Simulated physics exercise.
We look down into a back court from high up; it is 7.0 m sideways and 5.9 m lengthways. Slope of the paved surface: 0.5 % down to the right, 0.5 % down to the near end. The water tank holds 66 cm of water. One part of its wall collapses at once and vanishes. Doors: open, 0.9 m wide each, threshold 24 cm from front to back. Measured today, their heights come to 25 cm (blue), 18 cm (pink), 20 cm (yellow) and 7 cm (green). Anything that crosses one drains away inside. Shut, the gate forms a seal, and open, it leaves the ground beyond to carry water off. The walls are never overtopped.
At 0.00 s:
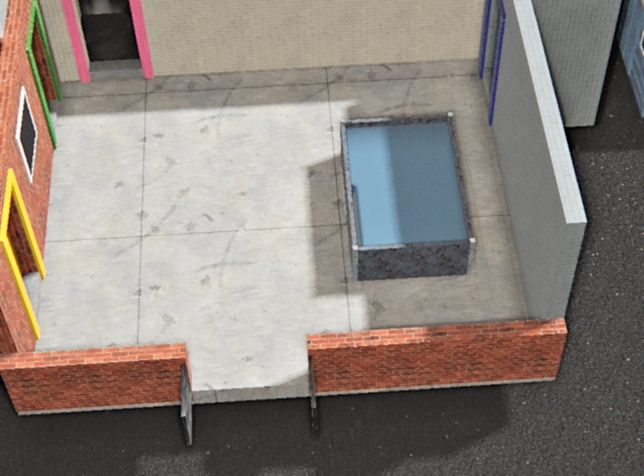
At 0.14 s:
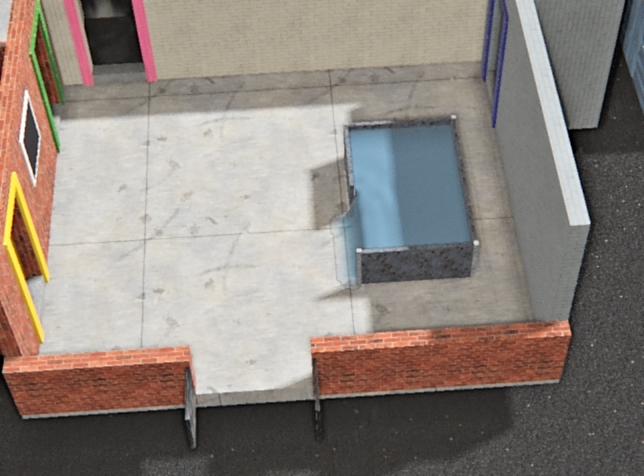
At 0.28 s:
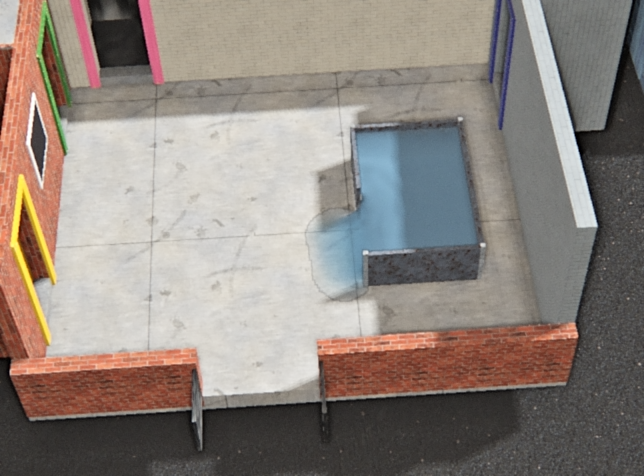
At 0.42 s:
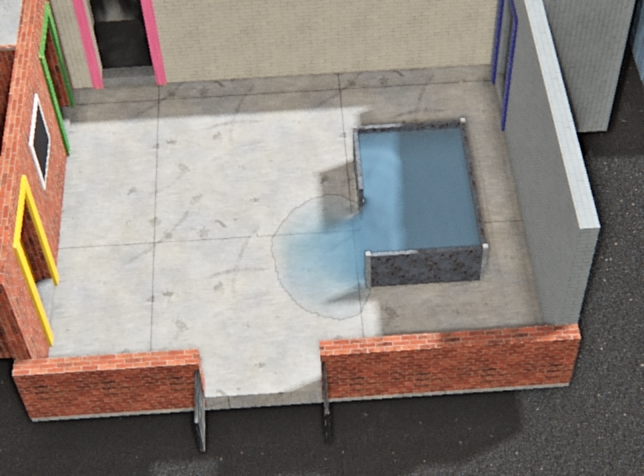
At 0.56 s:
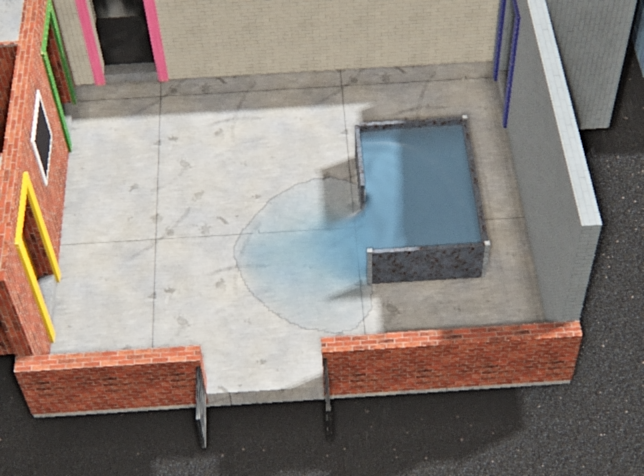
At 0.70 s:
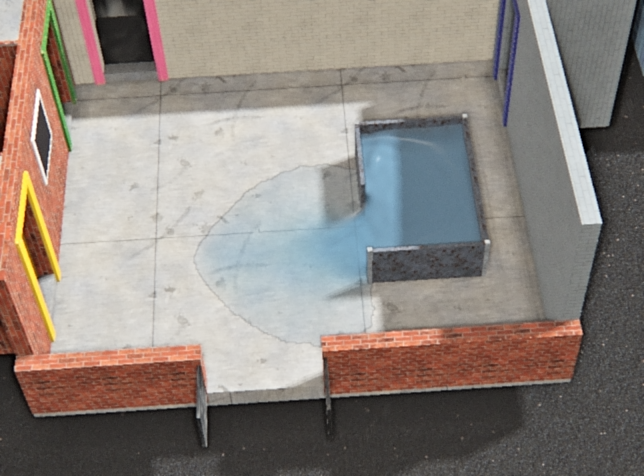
Water in a dark-walled rectangular tank lies still in a walled courtyard, then starts pouring out through a gap that opens in the tank's left side. It spreads leftward over the pale paving as a thin, widening rounded sheet, its front crossing toward the yellow door with dry floor still between them.
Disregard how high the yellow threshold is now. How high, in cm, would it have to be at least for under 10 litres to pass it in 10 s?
At least about 20 cm.
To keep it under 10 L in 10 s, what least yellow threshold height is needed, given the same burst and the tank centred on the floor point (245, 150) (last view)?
Minimum: Approx. 13.5 cm.
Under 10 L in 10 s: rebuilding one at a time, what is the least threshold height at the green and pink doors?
Roughly 9.0 cm for the green door and roughly 11.0 cm for the pink door.
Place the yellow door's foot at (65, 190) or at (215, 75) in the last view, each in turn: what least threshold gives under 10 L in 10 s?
13.0 and 6.5 cm.
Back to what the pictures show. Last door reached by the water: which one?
The blue one.
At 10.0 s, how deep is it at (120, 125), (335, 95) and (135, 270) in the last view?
Some 7, 4 and 5 cm.
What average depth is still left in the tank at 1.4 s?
The mean depth is about 44 cm.
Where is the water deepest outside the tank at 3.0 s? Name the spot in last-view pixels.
Around pixel (102, 373).
After 1.4 s water covers 40 % of the floor, deepest (38 cm) near (364, 263); 5 cm at the yellow door, 0 litres in over its 20 cm threshold.
After 3.0 s water covers 50 % of the floor, deepest (32 cm) near (102, 373); 25 cm at the yellow door, 3 litres in over its 20 cm threshold.
After 10.0 s water covers 85 % of the floor, deepest (12 cm) near (496, 120); 6 cm at the yellow door, 9 litres in over its 20 cm threshold.
At the yellow door as built, the water arrived by 1.4 s and peaked near 25 cm at 3.0 s.
With a threshold of 16.5 cm, 31 litres would have come in within the 10 s; with 22.5 cm, 3 litres. So under 10 litres takes about 20 cm.
